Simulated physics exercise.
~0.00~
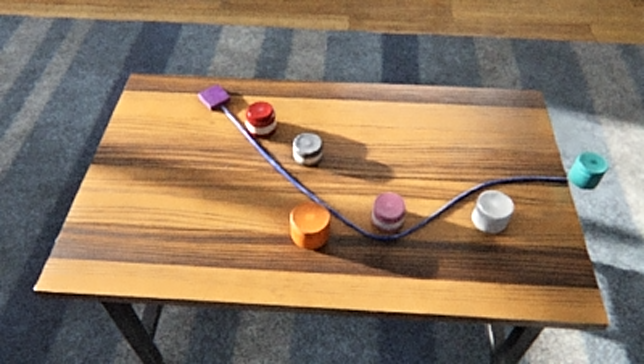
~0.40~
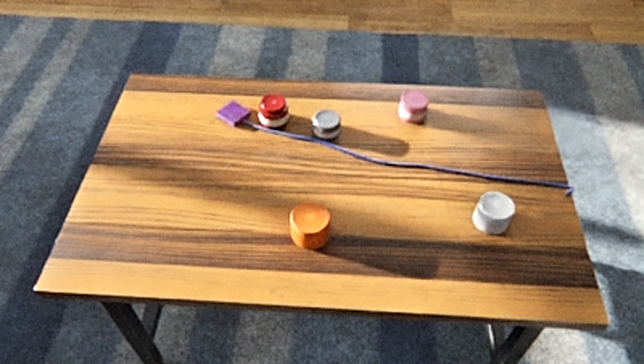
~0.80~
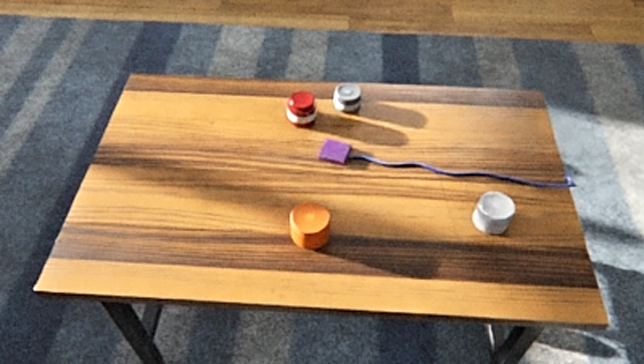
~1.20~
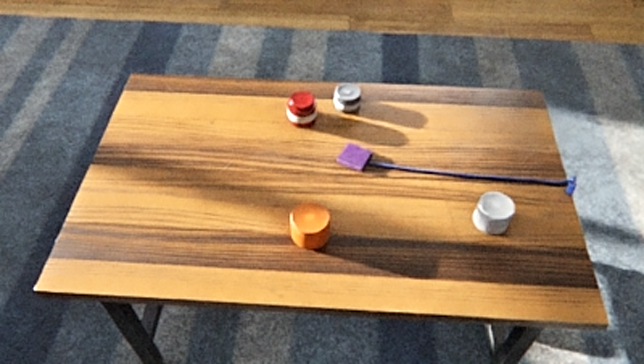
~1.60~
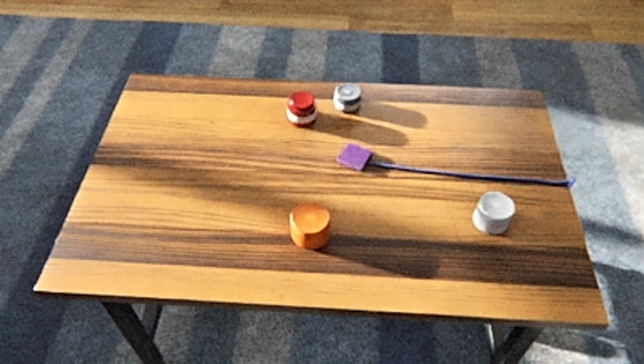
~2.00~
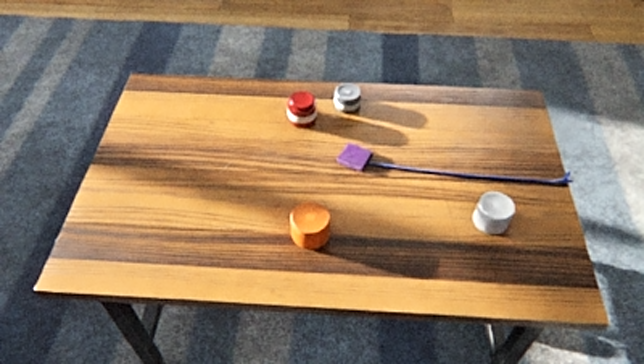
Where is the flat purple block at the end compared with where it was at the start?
It starts near the far left corner of the table, to the left of the red jar, and ends close to the middle of the tabletop, farther right and nearer the viewer, below the grey canister.
A teal object drops out of view past the table's right edge as its cord straightens, drawing a flat purple block rightward; the pink canister shifts toward the far side and disappears from the tabletop, the red and grey containers shift, and the block stops, still on the table.
